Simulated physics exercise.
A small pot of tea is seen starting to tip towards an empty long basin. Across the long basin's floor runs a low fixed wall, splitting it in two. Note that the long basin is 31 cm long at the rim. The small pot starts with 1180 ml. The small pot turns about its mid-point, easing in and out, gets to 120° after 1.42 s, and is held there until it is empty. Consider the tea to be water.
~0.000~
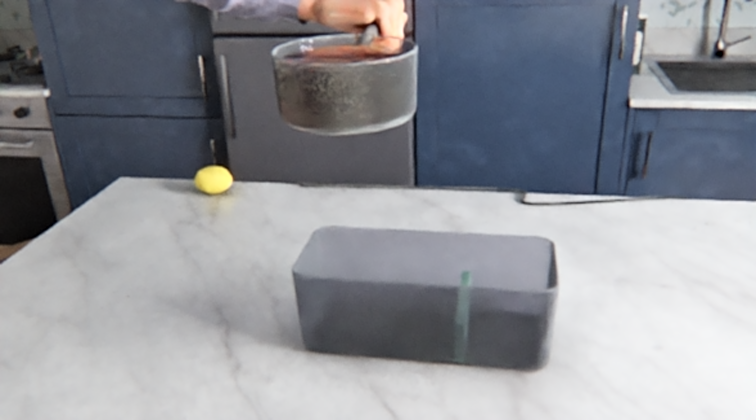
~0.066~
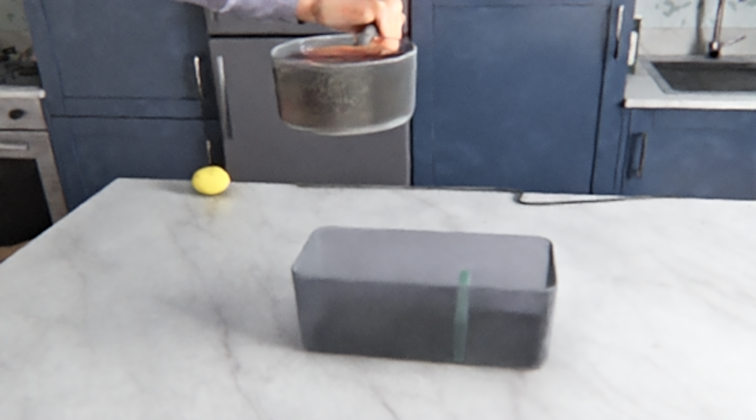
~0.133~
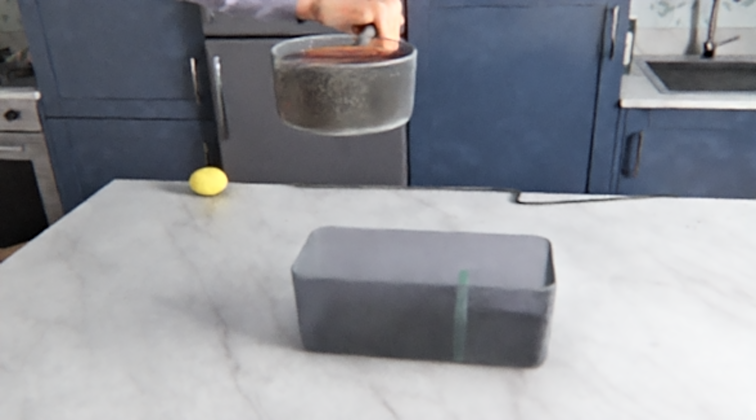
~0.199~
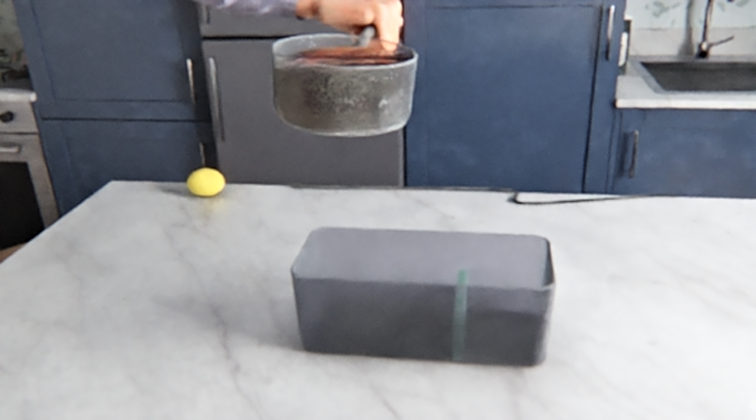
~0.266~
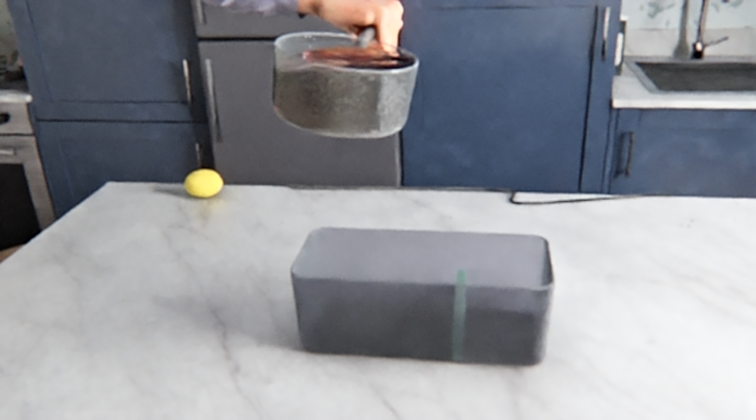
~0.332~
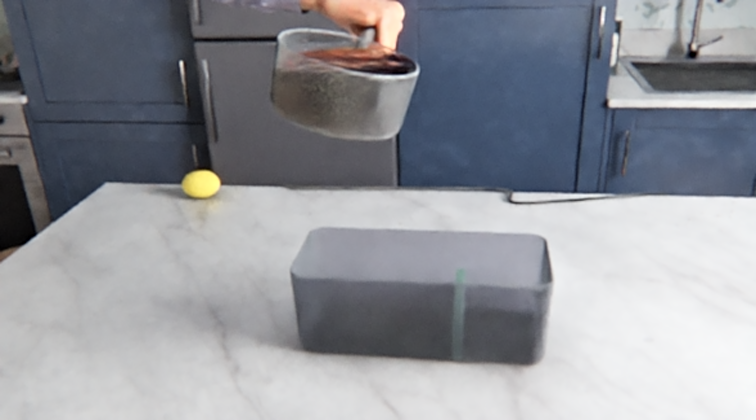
In a kitchen with blue cabinets, a hand gradually tilting a small pot rightward above a long basin on a marble counter.
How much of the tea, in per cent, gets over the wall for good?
58 %.
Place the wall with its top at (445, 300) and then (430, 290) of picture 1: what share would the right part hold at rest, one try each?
Some 65 in a hundred, then some 80 in a hundred.
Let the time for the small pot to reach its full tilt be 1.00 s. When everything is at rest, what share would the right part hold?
45 per cent.
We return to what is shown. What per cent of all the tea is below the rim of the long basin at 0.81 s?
Near 20 in a hundred.
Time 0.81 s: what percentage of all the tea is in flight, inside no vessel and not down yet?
I'd put it at about 42 percent.
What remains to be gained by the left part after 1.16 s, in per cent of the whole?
About 20 percent.
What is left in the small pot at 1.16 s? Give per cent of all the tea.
Around 4 percent of it.
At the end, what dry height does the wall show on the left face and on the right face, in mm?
For the left, around 38 mm; for the right, around 4 mm.
By 0.81 s the tilt is 73° and 38 per cent is still to pour, 1 is left of the wall and 19 right of it.
By 1.16 s the tilt is 110° and 4 per cent is still to pour, 20 is left of the wall and 58 right of it.
By 1.52 s the tilt is 120° and 0 per cent is still to pour, 39 is left of the wall and 58 right of it.
By 1.92 s the tilt is 120° and 0 per cent is still to pour, 40 is left of the wall and 58 right of it.
At rest 40 per cent lies left of the wall, 58 right of it and 3 outside.
